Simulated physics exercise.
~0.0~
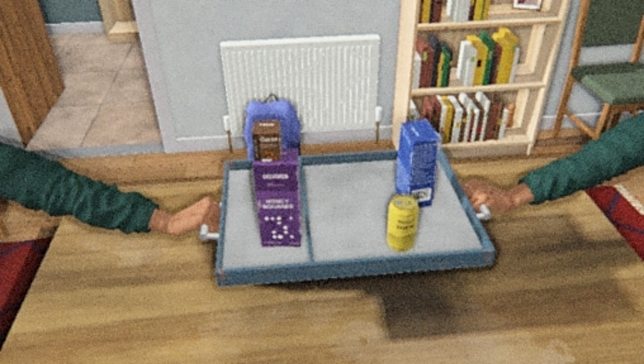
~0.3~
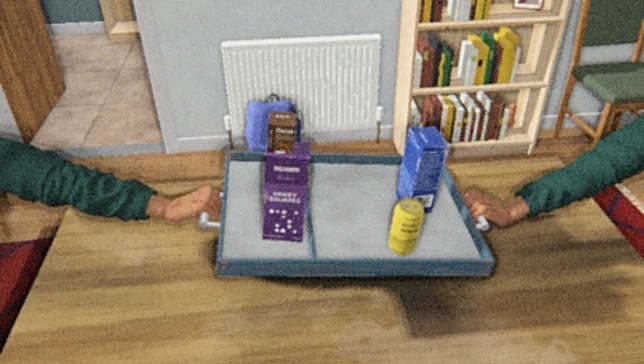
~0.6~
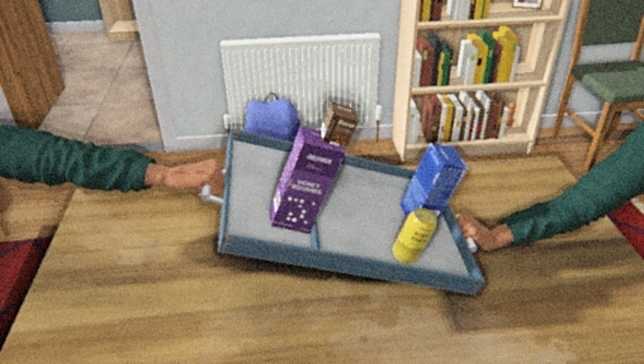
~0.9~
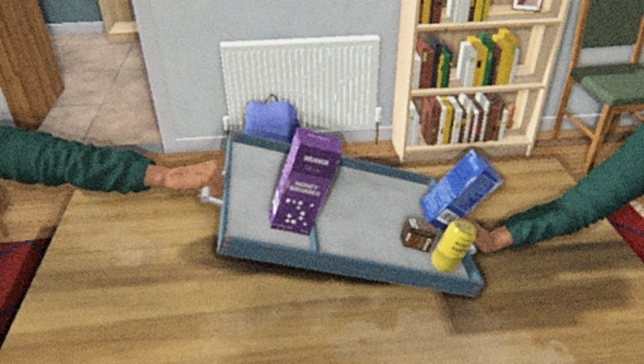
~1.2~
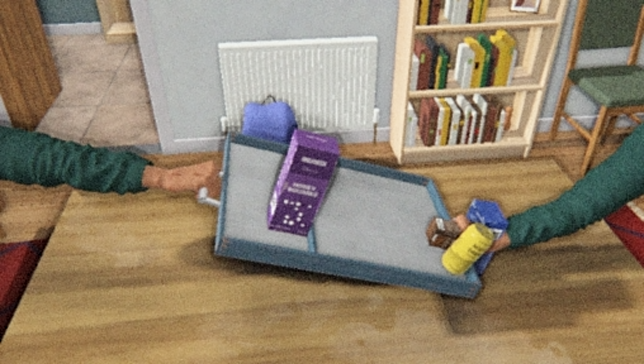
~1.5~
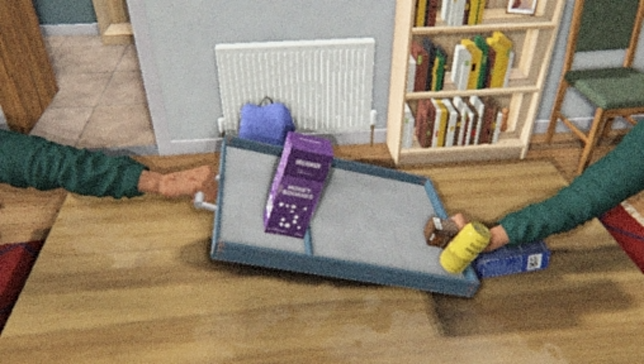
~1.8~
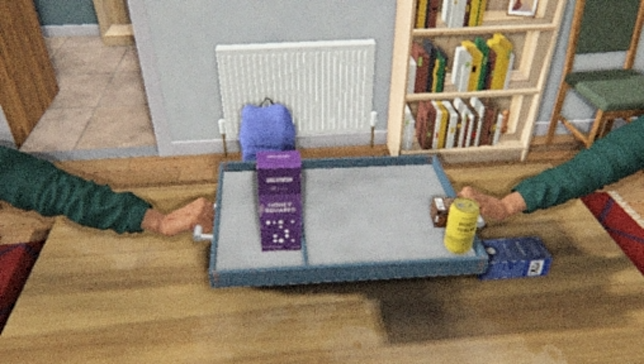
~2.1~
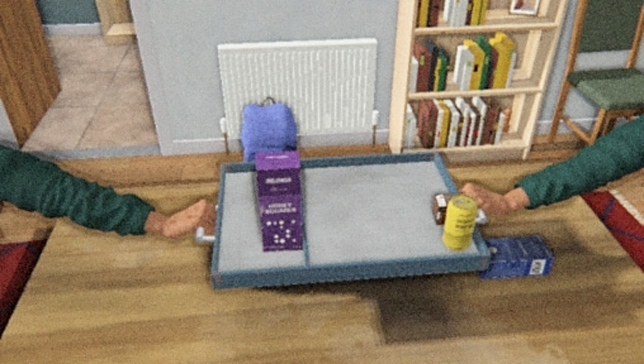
Living room with bookshelf, two hands tilting a tray rightward then levelling it, blue carton falling off, brown packet toppled, purple carton staying.
